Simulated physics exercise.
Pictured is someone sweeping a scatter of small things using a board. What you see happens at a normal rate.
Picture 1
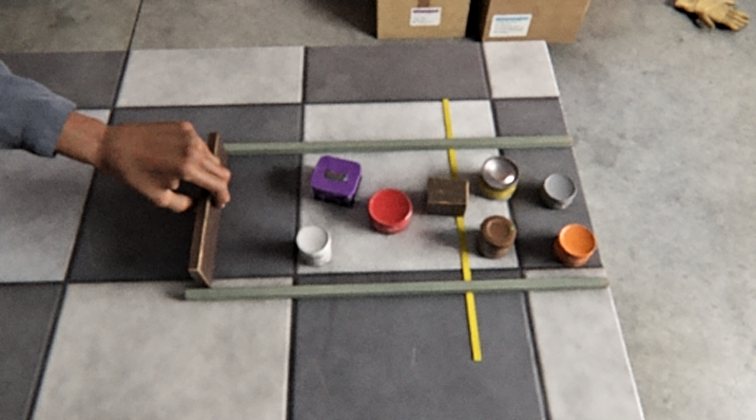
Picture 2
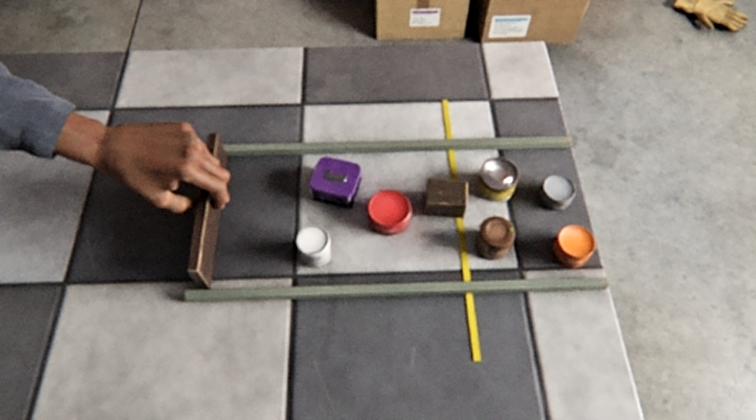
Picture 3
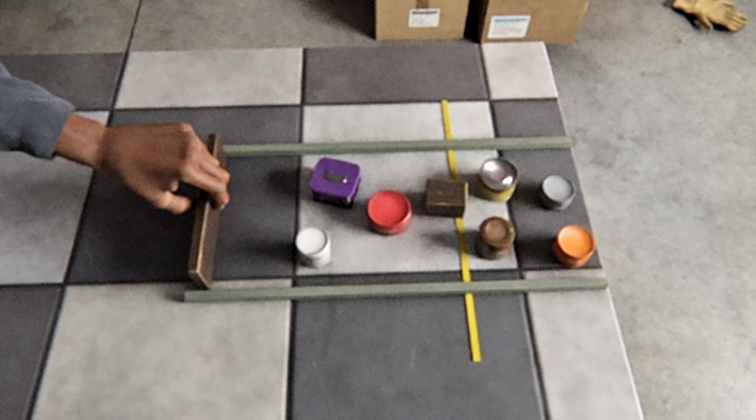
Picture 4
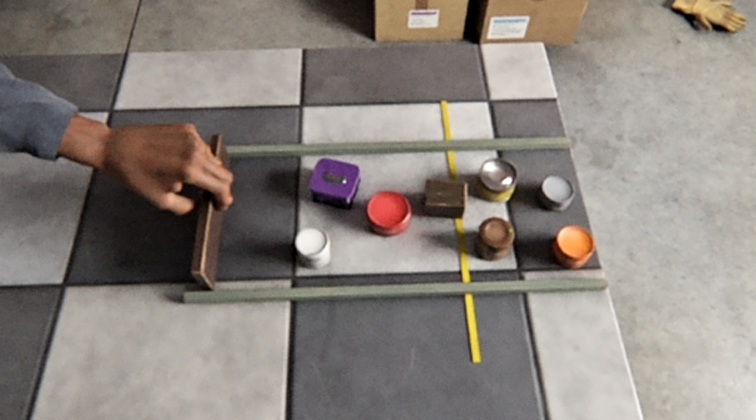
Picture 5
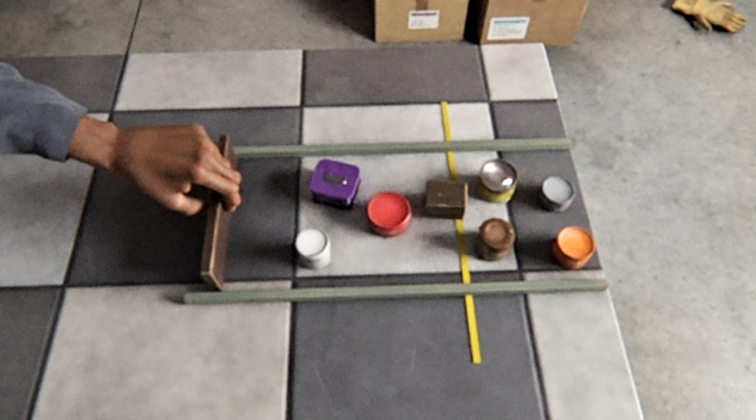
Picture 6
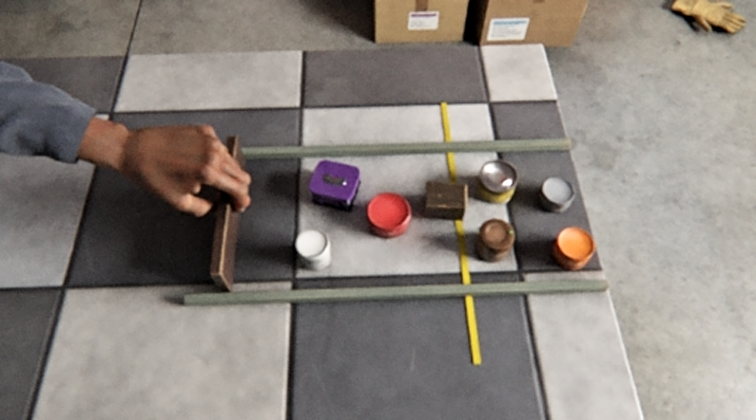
A hand slides a brown board slightly right toward a scatter of small coloured containers.
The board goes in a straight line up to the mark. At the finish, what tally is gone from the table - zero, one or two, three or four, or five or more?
The tally gone is zero.
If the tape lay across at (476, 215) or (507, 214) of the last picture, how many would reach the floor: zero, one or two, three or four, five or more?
In order: Not one, then one to two.
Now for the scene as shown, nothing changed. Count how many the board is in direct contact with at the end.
The number is 3.
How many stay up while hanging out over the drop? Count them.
Number: 0.
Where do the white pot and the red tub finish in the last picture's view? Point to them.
The white pot ends at (480, 246) and the red tub at (480, 216).
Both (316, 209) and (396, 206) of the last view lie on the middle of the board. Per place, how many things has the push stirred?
Answer - first 2, then 4.
Soon after, none off yet; orange tub at rest near (573, 249); grey tub at rest near (556, 195); yellow tin at rest near (497, 182).
In the end, the number that fall off is zero.
